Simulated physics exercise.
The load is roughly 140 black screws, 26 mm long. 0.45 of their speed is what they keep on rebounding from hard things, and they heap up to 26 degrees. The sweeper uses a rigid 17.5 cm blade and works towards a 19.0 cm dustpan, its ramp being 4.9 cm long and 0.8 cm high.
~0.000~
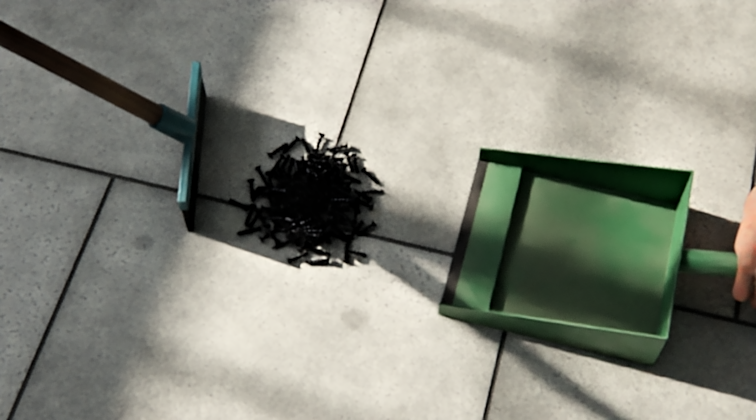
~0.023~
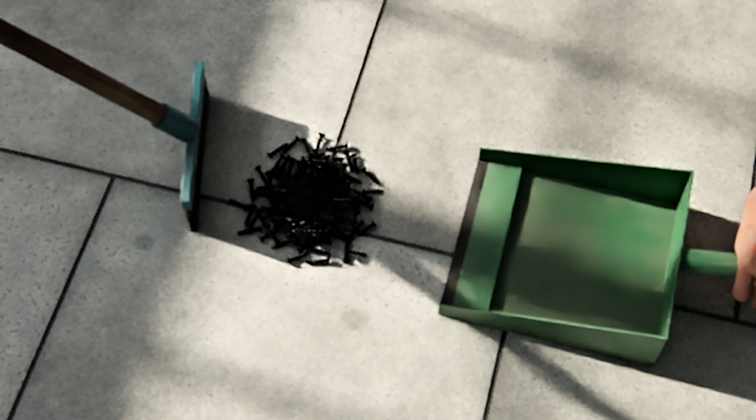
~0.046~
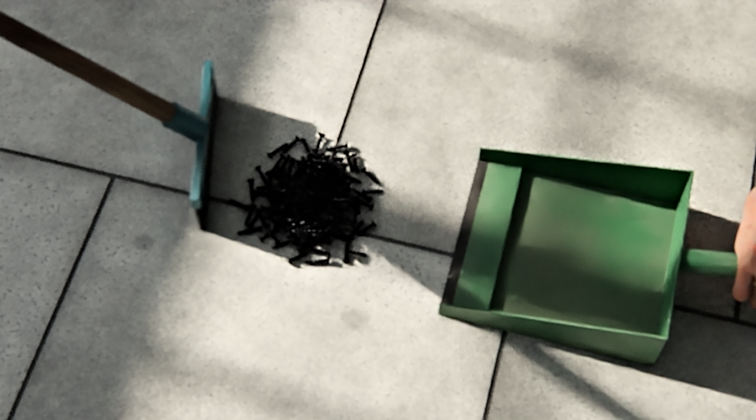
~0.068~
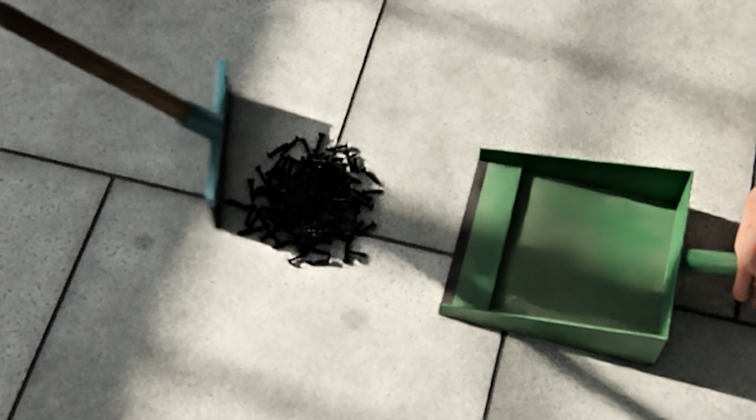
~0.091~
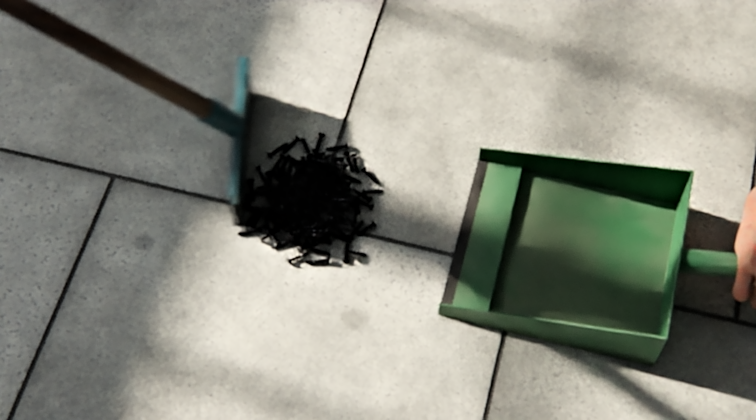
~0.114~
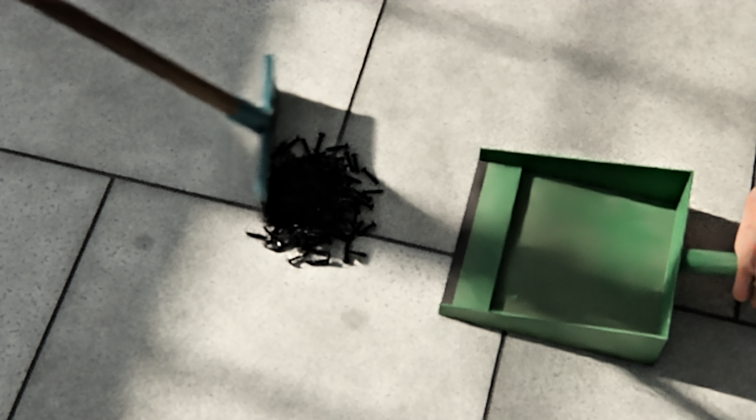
On a floor of large pale grey slabs with dark joints, seen from above at a slight tilt, soft shadows lie across the sunlit surface. A teal blade on a wooden handle stands at the left, a heap of small black screws lies near the middle, and a hand holds a green dustpan at the right. The blade slides rightward and pushes into the heap, bunching its near side, while the pan and camera stay still.
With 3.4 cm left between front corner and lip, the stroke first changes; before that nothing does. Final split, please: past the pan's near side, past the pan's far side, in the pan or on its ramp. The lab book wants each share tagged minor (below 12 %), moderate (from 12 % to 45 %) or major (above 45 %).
Near side: My money's on a low share. Far side: My money's on a medium-sized share. Pan: My money's on a medium-sized share.
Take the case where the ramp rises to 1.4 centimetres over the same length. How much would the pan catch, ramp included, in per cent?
Estimate with the new ramp: Some 25 in a hundred.
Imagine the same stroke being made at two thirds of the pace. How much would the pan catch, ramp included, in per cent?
Share: Near 20 %.
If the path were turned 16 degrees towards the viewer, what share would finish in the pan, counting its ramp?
I'd put it at close to 60 percent.
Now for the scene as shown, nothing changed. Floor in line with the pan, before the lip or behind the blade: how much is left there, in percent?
Some 35 per cent end up there.
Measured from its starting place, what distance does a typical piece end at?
Around 20 centimetres.
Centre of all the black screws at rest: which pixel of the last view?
About (481, 188).
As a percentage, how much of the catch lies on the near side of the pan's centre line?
I'd put it at around 10 per cent.
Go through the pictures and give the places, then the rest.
In the first picture, blade from (184, 204) to (197, 71), moved 0.0 cm, 0 of the pieces shifted so far; middle of the pieces at (312, 200); pan at (580, 262).
In the second picture, blade from (187, 204) to (200, 71), moved 0.3 cm, 0 of the pieces shifted so far; middle of the pieces at (312, 200).
In the third picture, blade from (197, 203) to (209, 70), moved 1.3 cm, 0 of the pieces shifted so far; middle of the pieces at (312, 200).
In the fourth picture, blade from (212, 201) to (224, 68), moved 2.9 cm, 0 of the pieces shifted so far; middle of the pieces at (312, 200).
In the fifth picture, blade from (234, 199) to (244, 66), moved 5.1 cm, 3 of the pieces shifted so far; middle of the pieces at (312, 200).
In the sixth picture, blade from (261, 195) to (270, 63), moved 7.9 cm, 44 of the pieces shifted so far; middle of the pieces at (313, 200); pan at (580, 262). Its pace works out near 1.24 m/s, heading 22 degrees away from the viewer's side.
Then, at 0.20 s, middle of the blade 13 cm from the lip; 0 % over the lip, far side 5 %, near side 0 %.
Then, at 0.26 s, middle of the blade 7 cm from the lip; 0 % over the lip, far side 20 %, near side 0 %.
After 0.46 s, middle of the blade 6 cm from the lip; 35 % over the lip, far side 25 %, near side 5 %.
In the end, at 1.7 s, near side 5 %, far side 25 %, pan 35 %, in front of the lip or behind the blade 35 %.
